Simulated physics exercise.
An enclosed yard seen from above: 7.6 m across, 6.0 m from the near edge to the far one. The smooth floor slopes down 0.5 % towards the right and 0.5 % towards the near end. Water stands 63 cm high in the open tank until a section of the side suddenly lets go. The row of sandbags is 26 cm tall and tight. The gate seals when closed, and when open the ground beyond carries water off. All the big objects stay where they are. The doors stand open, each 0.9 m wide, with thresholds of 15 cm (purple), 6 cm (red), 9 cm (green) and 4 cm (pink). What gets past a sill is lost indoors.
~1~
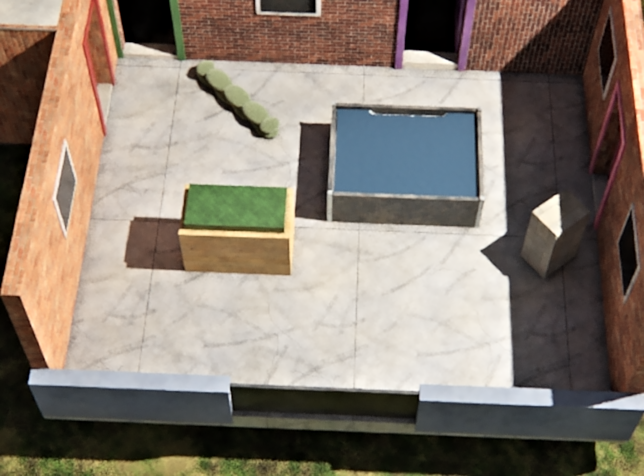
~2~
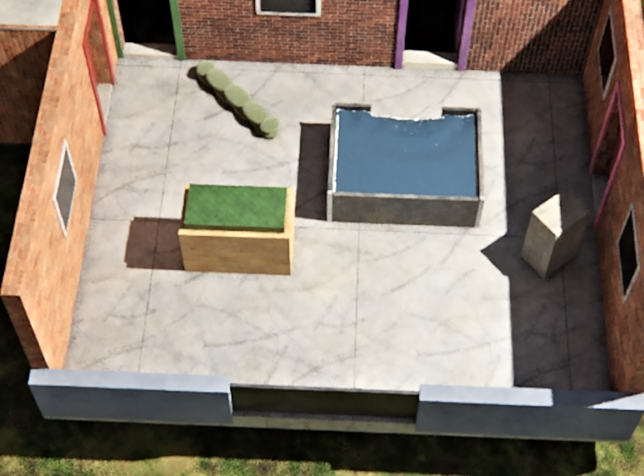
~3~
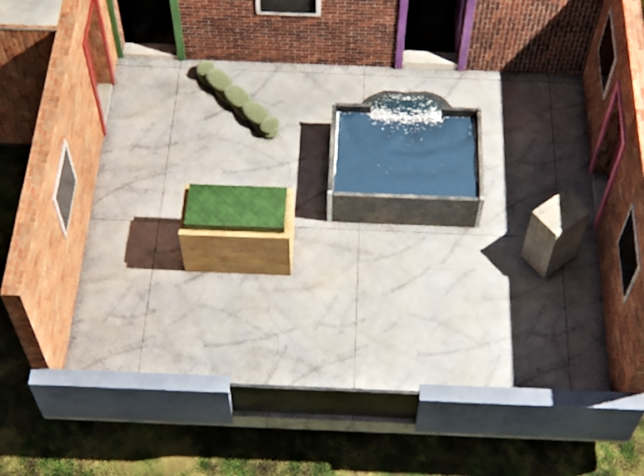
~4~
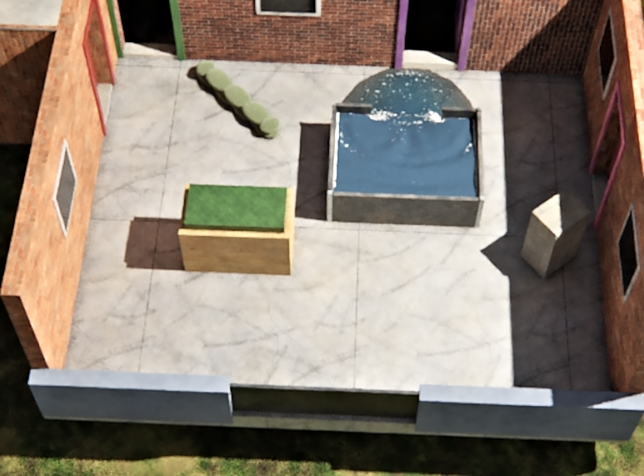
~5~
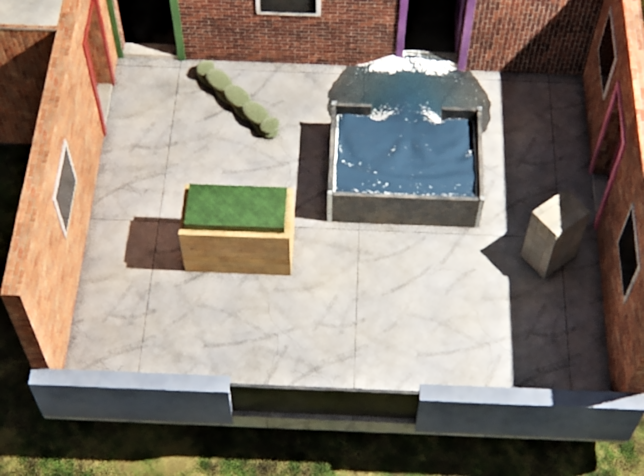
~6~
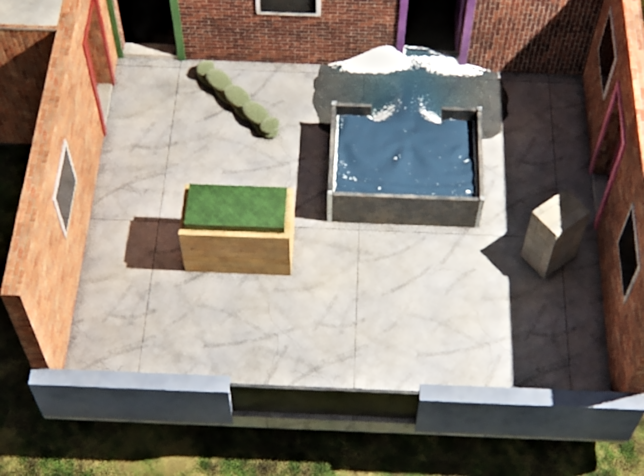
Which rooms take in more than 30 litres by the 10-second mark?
Door by door: At the purple door it exceeds the limit; at the red door it does not reach the limit; at the green door it keeps below the limit; at the pink door it stays under the limit.
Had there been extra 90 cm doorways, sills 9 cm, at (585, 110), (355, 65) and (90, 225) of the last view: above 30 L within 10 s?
In turn: Over, over, not over.
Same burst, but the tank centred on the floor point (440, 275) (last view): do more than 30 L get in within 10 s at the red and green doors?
Then: Red below, green not over.
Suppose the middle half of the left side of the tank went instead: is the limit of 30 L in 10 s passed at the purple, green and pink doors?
Against that limit: Purple not over, green over, pink below.
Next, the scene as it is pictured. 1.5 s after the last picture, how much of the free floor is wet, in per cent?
Some 15 per cent of it.
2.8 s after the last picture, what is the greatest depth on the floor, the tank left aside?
Up to some 24 cm.
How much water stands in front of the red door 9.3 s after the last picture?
Some 1.5 cm.
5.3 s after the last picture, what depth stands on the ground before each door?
In cm: Purple 14, red 4, green 3, pink 5.
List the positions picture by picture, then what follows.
Still water, 63 cm deep, in the open tank at (406, 154), in the first picture.
Water pours out on the open tank's far side and has run 0.6 m, to a hidden place; typically 9 cm deep outside, 63 cm at the open tank's back, in the second picture.
The front is at (438, 100), 0.9 m from the gap on the open tank's far side; 1.0 m2 of floor is under water; 63 cm left at the back of the open tank, in the third picture.
The front is at (423, 73), 1.3 m from the gap on the open tank's far side; 1.9 m2 of floor is under water; 60 cm left at the back of the open tank, in the fourth picture.
The front is at (463, 72), 1.7 m from the gap on the open tank's far side; 2.8 m2 of floor is under water; 55 cm left at the back of the open tank, in the fifth picture.
The front is at (489, 73), 1.9 m from the gap on the open tank's far side; 3.4 m2 of floor is under water; 54 cm left at the back of the open tank, in the sixth picture.
Then, 0.7 s after the last picture water covers 10 % of the floor and is deepest (40 cm) near (393, 72); purple door 37 cm at the sill, 106 L in, red door not reached, green door not reached, pink door not reached.
Then, 1.5 s after the last picture water covers 15 % of the floor and is deepest (34 cm) near (228, 65); purple door 30 cm at the sill, 205 L in, red door not reached, green door 4 cm at the sill, 0 L in, pink door not reached.
Then, 2.8 s after the last picture water covers 30 % of the floor and is deepest (24 cm) near (393, 72); purple door 23 cm at the sill, 263 L in, red door 7 cm at the sill, 1 L in, green door 3 cm at the sill, 0 L in, pink door 6 cm at the sill, 0 L in.
Then, 5.3 s after the last picture water covers 55 % of the floor and is deepest (15 cm) near (404, 81); purple door 14 cm at the sill, 286 L in, red door 4 cm at the sill, 2 L in, green door 3 cm at the sill, 0 L in, pink door 5 cm at the sill, 6 L in.
Then, 9.3 s after the last picture water covers 85 % of the floor and is deepest (10 cm) near (560, 237); purple door 8 cm at the sill, 286 L in, red door 2 cm at the sill, 2 L in, green door 2 cm at the sill, 0 L in, pink door 6 cm at the sill, 14 L in.
